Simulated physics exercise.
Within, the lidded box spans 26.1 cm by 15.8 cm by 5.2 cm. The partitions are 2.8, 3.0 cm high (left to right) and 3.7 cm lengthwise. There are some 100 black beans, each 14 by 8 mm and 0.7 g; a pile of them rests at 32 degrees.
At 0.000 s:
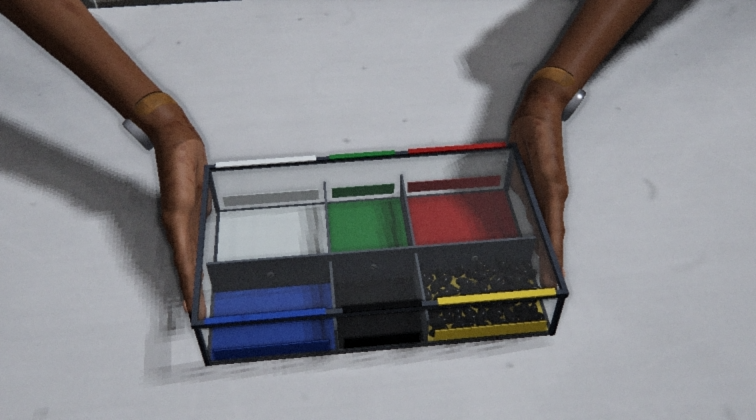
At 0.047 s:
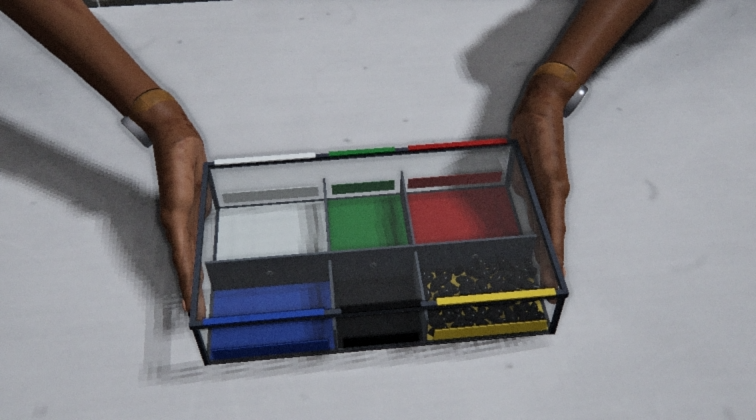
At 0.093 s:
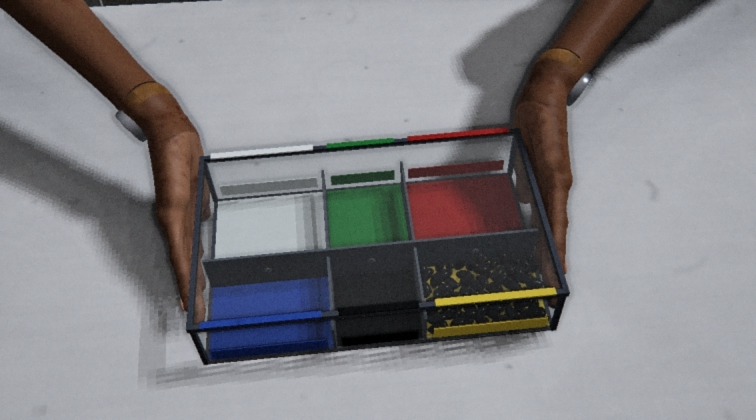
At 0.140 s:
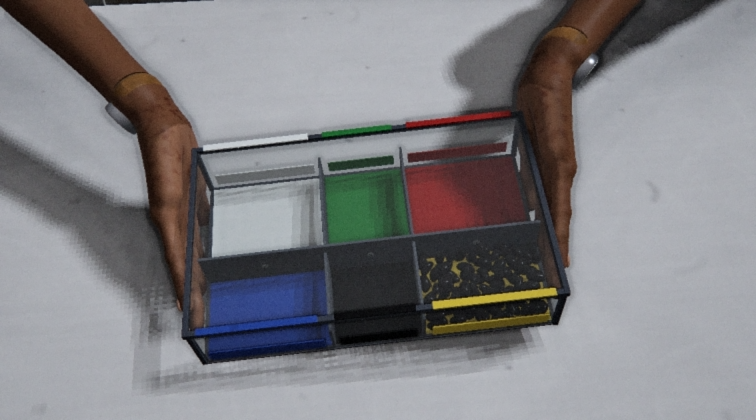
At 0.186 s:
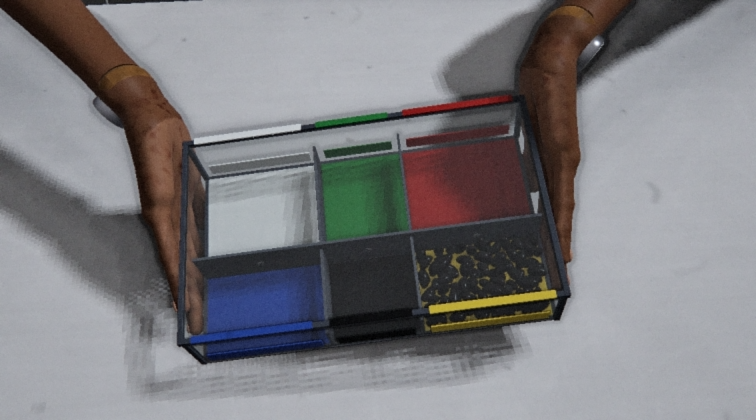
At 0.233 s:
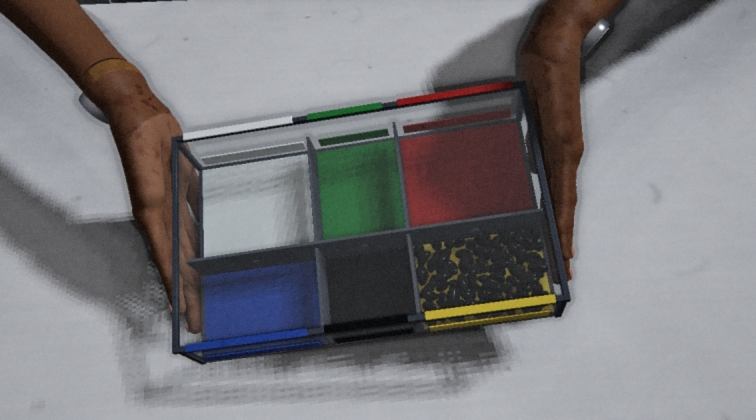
Two hands reach in from the top of the view and grip the sides of a clear, dark-edged box on a pale grey surface, seen from above at an angle. Its six compartments show white, green and red behind, with blue, black and yellow in front, the yellow one scattered with small black pieces. The hands gradually tilt the box, raising its far side and leaning it slightly left, as the black pieces shift and spread within the yellow section while the camera stays still.
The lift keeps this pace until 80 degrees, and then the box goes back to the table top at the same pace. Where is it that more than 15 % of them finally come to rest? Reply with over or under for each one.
Red: Under, blue: Under, green: Under, yellow: Over, white: Under, black: Under.
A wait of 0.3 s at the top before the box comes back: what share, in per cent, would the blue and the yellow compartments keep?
In per cent: Blue 5; yellow 85.
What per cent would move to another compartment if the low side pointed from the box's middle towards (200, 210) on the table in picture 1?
Estimate: Near 55 per cent.
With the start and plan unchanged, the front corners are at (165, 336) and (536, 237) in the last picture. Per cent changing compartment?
I'd put it at about 45 per cent.
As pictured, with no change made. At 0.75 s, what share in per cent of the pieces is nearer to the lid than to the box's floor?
Roughly 40 per cent.
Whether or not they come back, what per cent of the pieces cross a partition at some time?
Around 10 percent.
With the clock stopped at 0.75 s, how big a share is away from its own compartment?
About 0 percent.
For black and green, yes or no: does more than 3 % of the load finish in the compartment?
As for black, correct, and as for green, not so.
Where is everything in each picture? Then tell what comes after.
Box tilt 0 degrees, front corners at (197, 323) and (562, 291); yellow 100 %, in the first picture.
Box tilt 1 degrees, front corners at (196, 323) and (562, 291), in the second picture.
Box tilt 5 degrees, front corners at (193, 326) and (562, 290), lowest corner left front, in the third picture.
Box tilt 11 degrees, front corners at (188, 333) and (563, 290), lowest corner left front, in the fourth picture.
Box tilt 18 degrees, front corners at (183, 340) and (563, 292), lowest corner left front, in the fifth picture.
Box tilt 24 degrees, front corners at (179, 348) and (563, 295), lowest corner left front; yellow 100 %. The box's pace is about 140 degrees a second, in the sixth picture.
After 0.75 s, tilt 78 degrees; yellow 100 %.
After 1.10 s, tilt 32 degrees; yellow 90 %, black 10 %.
After 1.54 s, tilt 0 degrees; yellow 90 %, black 10 %.
At rest (1.9 s), red 0 %, blue 0 %, green 0 %, yellow 90 %, white 0 %, black 10 %.
